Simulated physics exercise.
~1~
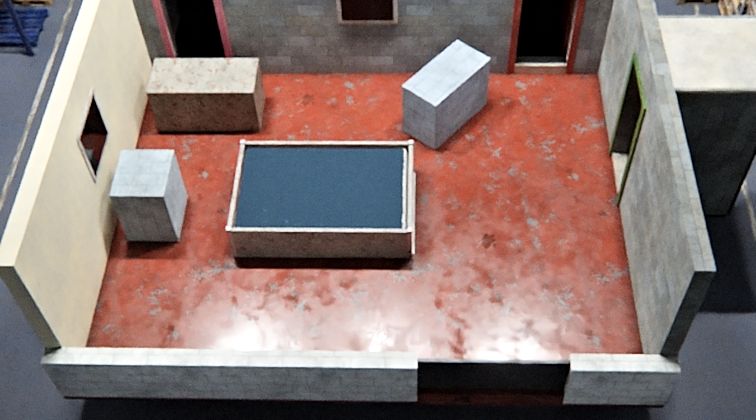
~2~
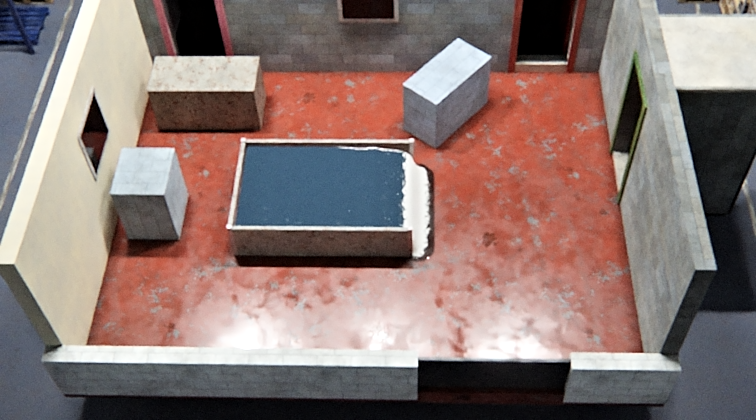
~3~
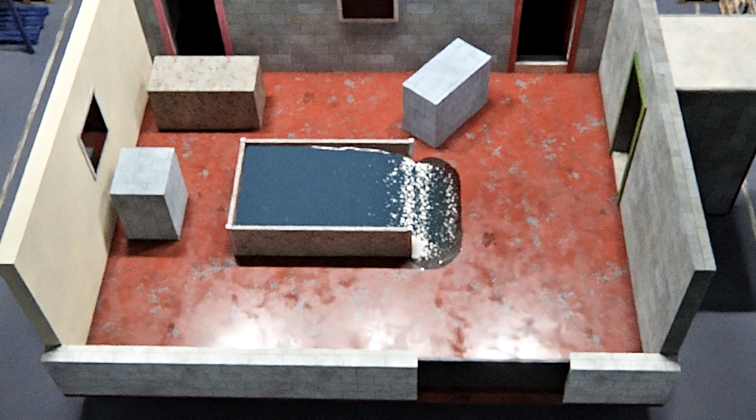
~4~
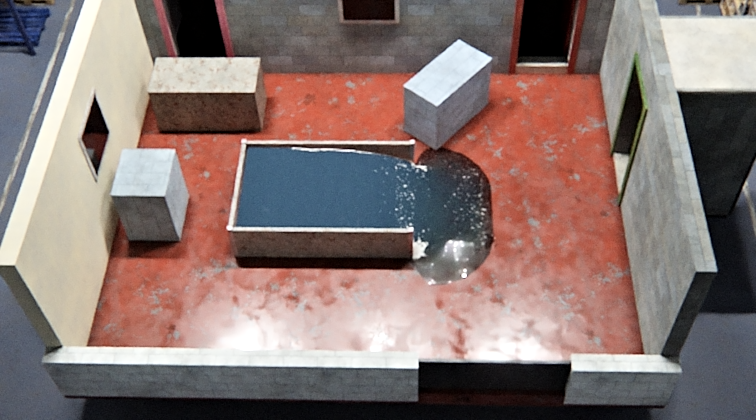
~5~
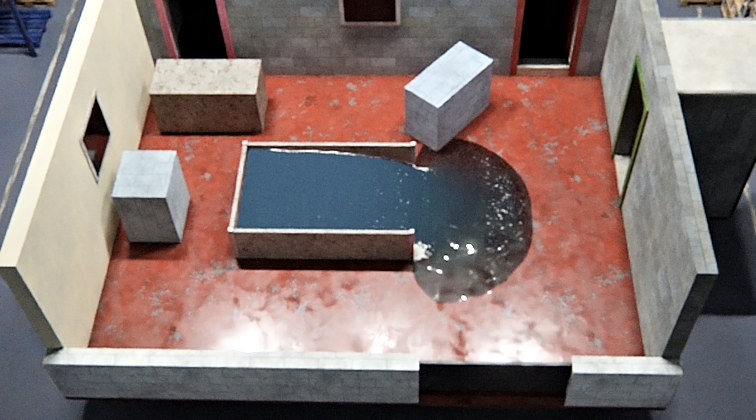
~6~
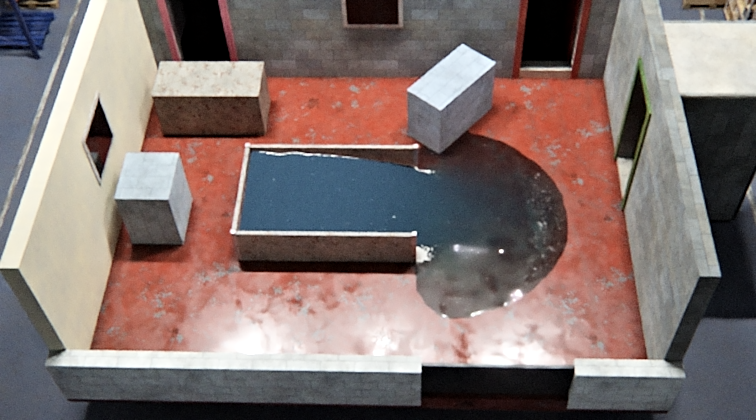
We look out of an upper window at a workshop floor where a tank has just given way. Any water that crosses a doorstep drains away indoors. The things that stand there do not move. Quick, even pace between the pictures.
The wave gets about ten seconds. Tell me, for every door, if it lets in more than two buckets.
The pink door respects the limit; the red door respects the limit; the green door breaks the limit.
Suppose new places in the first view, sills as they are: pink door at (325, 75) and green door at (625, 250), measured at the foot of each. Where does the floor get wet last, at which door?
Answer: The pink-painted one.
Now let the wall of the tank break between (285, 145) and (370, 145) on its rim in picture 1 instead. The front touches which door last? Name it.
It's the door marked green.
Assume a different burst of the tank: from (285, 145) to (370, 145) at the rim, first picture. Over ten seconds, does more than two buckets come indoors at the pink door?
Door pink: It goes beyond the limit.
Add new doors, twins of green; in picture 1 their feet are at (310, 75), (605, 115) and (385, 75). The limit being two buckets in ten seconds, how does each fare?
One, ends up below; two, ends up above; three, ends up below.
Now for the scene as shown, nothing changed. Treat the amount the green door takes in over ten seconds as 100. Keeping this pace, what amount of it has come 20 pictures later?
By my reckoning, 80 percent.
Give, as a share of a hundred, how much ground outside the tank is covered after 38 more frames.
The answer is around 75 per cent.
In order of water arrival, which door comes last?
I say the door marked pink.
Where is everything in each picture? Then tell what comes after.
In the first frame, still water in the open tank at (323, 188).
In the second frame, the front is at (415, 258), out from the gap at (409, 202).
In the third frame, the front is at (442, 262), out from the gap at (409, 204).
In the fourth frame, the front is at (468, 163), out from the gap at (410, 206).
In the fifth frame, water pours out at (411, 208) and has run to (520, 256).
In the sixth frame, water pours out at (413, 210) and has run to (555, 194).
A moment on, water covers 30 % of the floor; the pink door not reached, the red door not reached, the green door under two buckets in.
Next, water covers 40 % of the floor; the pink door not reached, the red door wet at the sill, nothing in, the green door over two buckets in.
Then, water covers 40 % of the floor; the pink door not reached, the red door wet at the sill, nothing in, the green door far over two buckets in.
Later, water covers 75 % of the floor; the pink door not reached, the red door under two buckets in, the green door far over two buckets in.
In the end, water covers 95 % of the floor; the pink door wet at the sill, nothing in, the red door under two buckets in, the green door far over two buckets in.
